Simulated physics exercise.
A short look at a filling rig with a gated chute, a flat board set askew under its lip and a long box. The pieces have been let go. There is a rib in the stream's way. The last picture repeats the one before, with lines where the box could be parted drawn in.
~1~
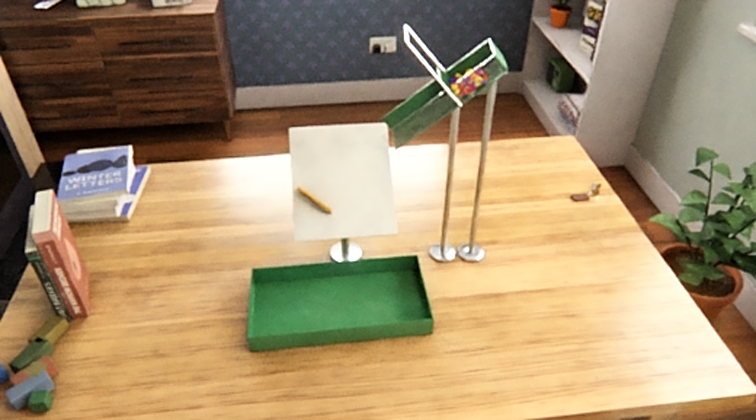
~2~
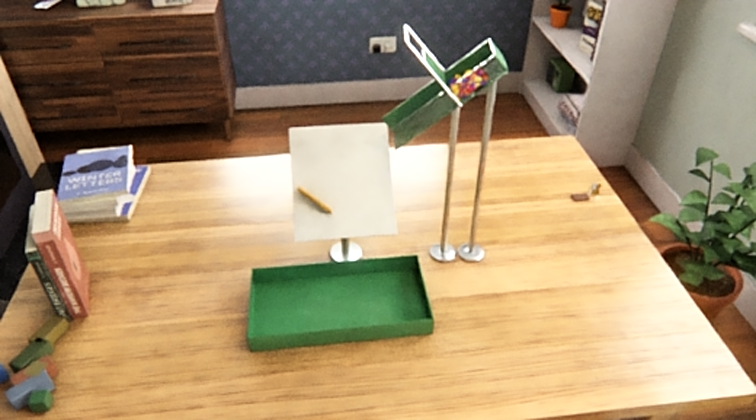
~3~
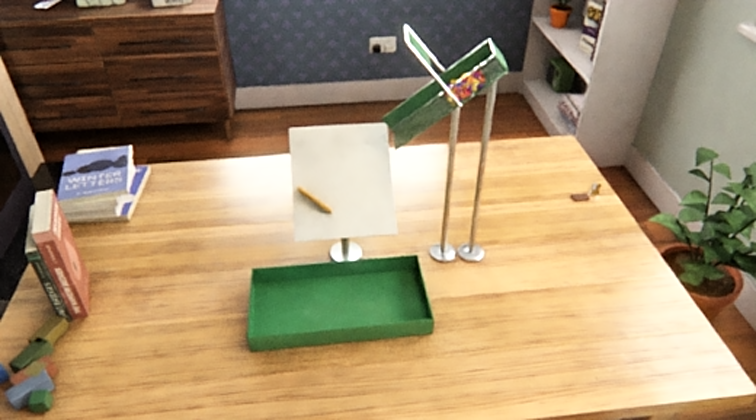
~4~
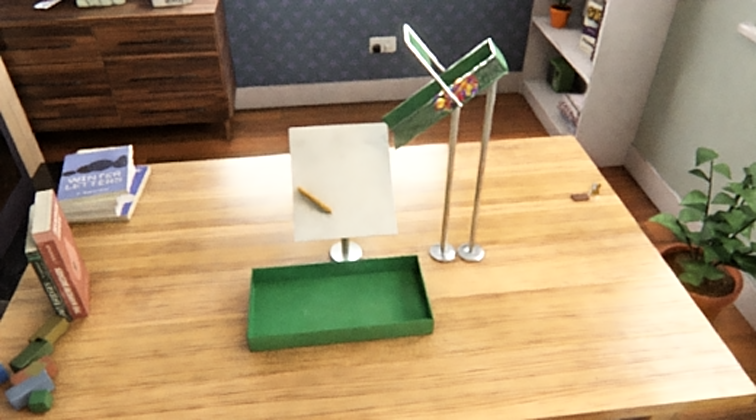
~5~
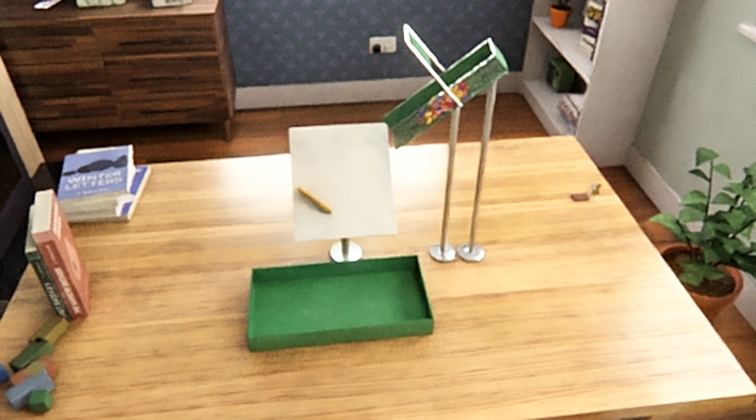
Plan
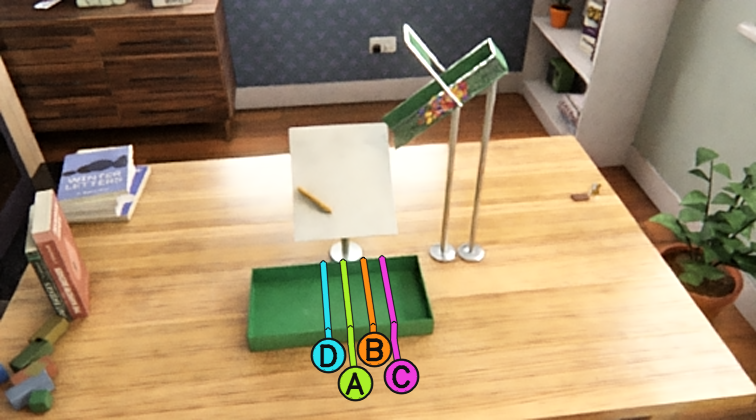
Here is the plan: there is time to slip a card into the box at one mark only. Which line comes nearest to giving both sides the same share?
A is best.
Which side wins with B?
The left side.
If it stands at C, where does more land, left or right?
The left side.
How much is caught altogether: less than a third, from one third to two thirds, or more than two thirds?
About that: More than two thirds.
On the marked copy, line A crosses the front rim at (350, 327); line B crosses the front rim at (373, 325); line C crosses the front rim at (393, 323); line D crosses the front rim at (328, 329).
With A, of what is caught, about half on the left of the divider, about half on the right.
With B, of what is caught, nearly all on the left of the divider, a small part on the right.
With C, of what is caught, all on the left of the divider, none on the right.
With D, of what is caught, a small part on the left of the divider, most on the right.
